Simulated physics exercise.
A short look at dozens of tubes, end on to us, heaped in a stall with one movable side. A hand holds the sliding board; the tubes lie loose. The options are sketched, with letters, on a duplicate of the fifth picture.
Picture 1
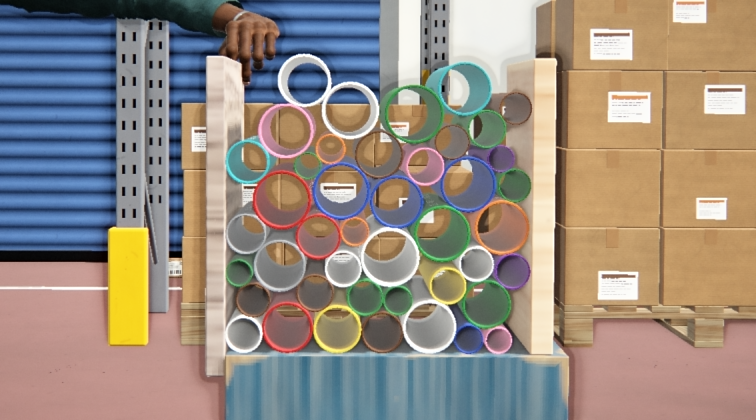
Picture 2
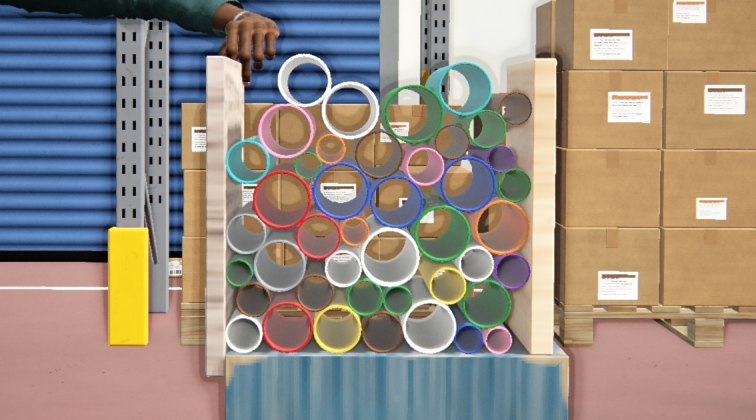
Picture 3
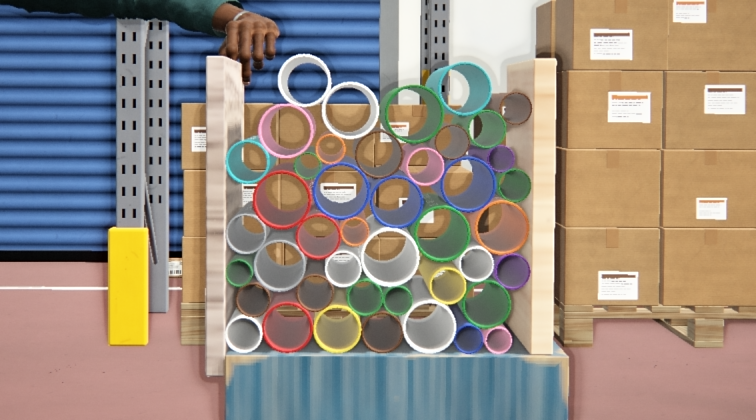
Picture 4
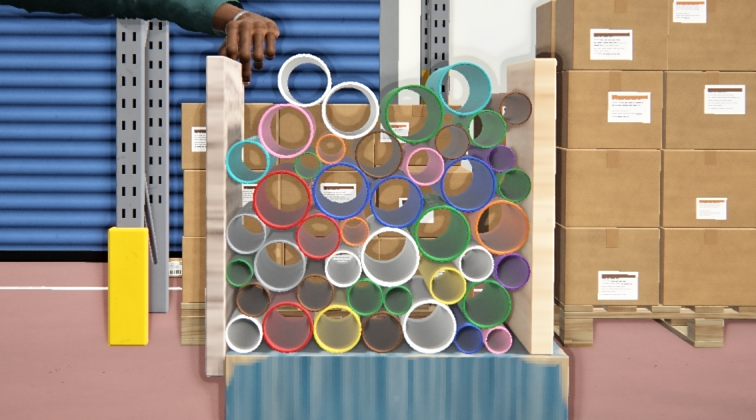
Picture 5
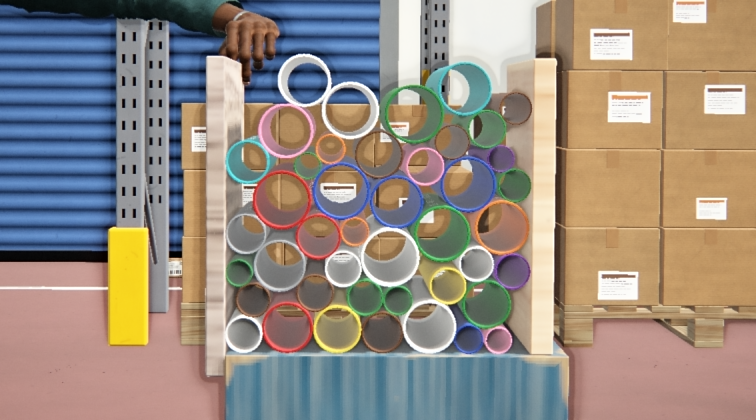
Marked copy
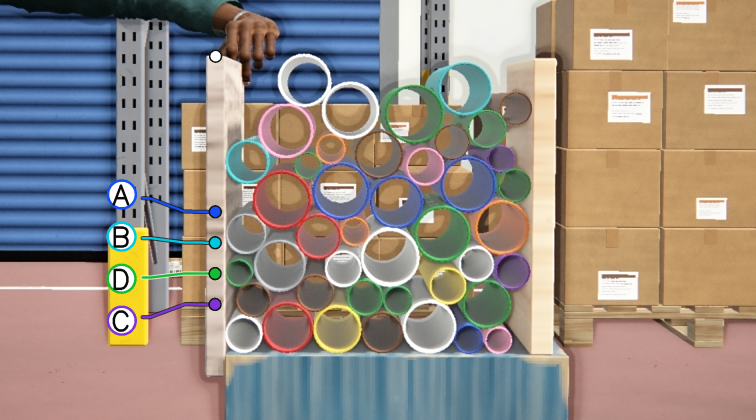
In a warehouse with a blue shutter and stacked cardboard boxes, dozens of colourful tubes of different sizes lie heaped between two upright boards on a blue base. A hand rests at the top of the left board throughout, and neither it nor the tubes visibly move.
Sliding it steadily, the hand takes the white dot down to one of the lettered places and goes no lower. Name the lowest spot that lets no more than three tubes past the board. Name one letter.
Stop at B.
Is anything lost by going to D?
At D: Yes.
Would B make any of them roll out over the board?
Yes, at B.
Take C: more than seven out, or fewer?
It loses more than seven.
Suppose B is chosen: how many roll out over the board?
The count is three.
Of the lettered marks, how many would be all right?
The number is two.
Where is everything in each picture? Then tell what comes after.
The first frame shows a white tube (476, 264); a red tube (318, 237); an orange tube (355, 232).
The second frame shows an orange tube (355, 232); a brown tube (379, 155).
The third frame shows an orange tube (330, 149); a turquoise tube (464, 89).
The fourth frame shows side board (226, 207); a white tube (244, 335).
The fifth frame shows a blue tube (469, 339); a green tube (397, 301); a white tube (476, 264).
On the marked copy, A at (215, 212); B at (215, 242); C at (215, 305); D at (215, 274); the white dot at (216, 56).
Following B. Soon after the start, top of the board (226, 137).
Later, top of the board (226, 226).
In the end, top of the board (226, 242), three out over the board.
As for the rest, A three out over the board; C more than three out over the board; D more than three out over the board.
